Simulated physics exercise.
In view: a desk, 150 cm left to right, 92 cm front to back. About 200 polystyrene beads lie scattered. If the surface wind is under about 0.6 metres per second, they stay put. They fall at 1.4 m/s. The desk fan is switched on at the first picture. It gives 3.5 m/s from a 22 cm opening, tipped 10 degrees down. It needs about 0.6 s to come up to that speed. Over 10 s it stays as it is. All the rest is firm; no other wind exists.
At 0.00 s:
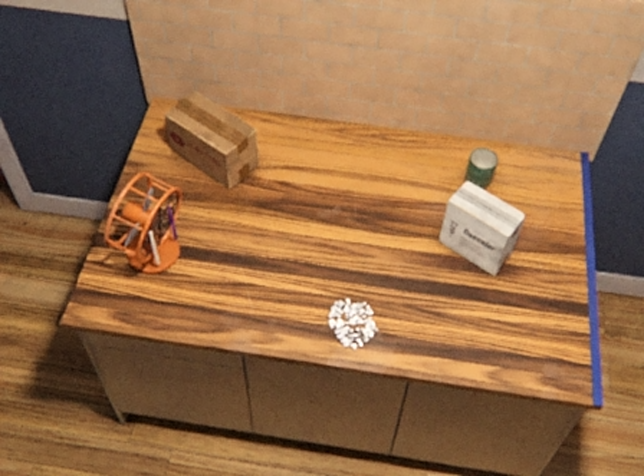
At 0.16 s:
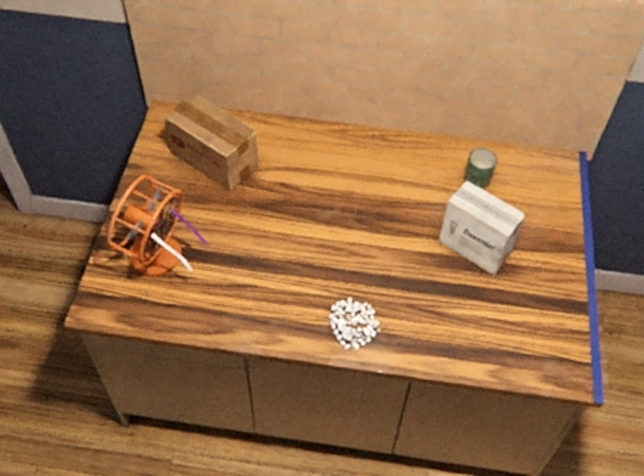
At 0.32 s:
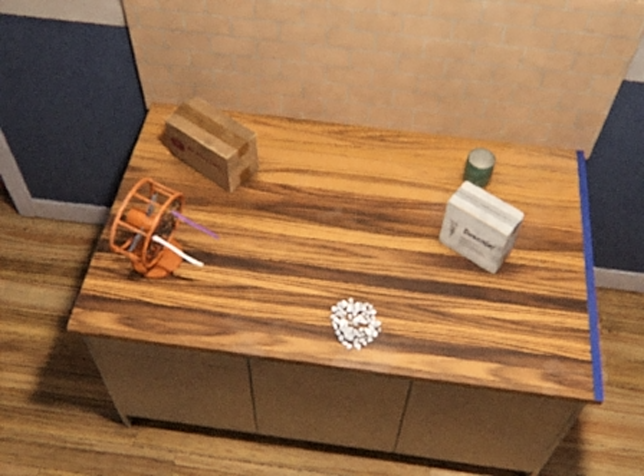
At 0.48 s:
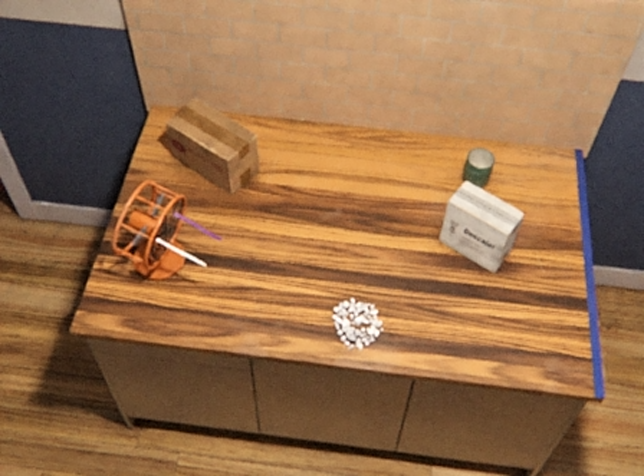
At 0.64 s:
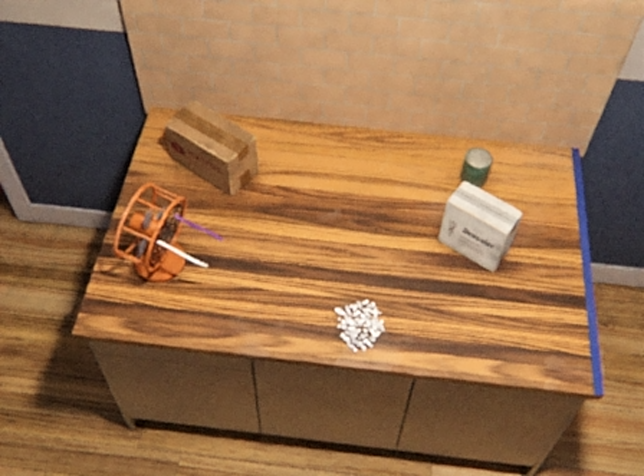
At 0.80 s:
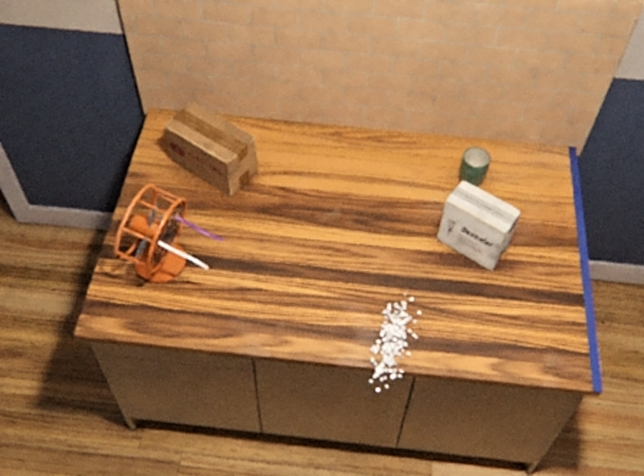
On a wooden counter, an orange fan blows and scattered white beads slide right.
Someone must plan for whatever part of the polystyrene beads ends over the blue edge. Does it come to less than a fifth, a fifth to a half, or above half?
One fifth up to one half.
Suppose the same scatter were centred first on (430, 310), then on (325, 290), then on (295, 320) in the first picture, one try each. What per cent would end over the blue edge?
In turn about 90 %, 50 %, 10 %.
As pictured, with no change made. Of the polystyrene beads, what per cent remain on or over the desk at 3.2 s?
I'd say close to 0 % are still there.
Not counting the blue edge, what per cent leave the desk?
Around 70 % of them.
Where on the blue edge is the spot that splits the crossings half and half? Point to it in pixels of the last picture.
Midpoint of crossings, approx. (596, 332).
After 2.0 s the count stands so, 30 % are over the blue edge.
After 3.2 s the count stands so, 30 % are over the blue edge.
After 5.5 s the count stands so, 30 % are over the blue edge.
After 10.0 s, at the end, 30 % are over the blue edge.
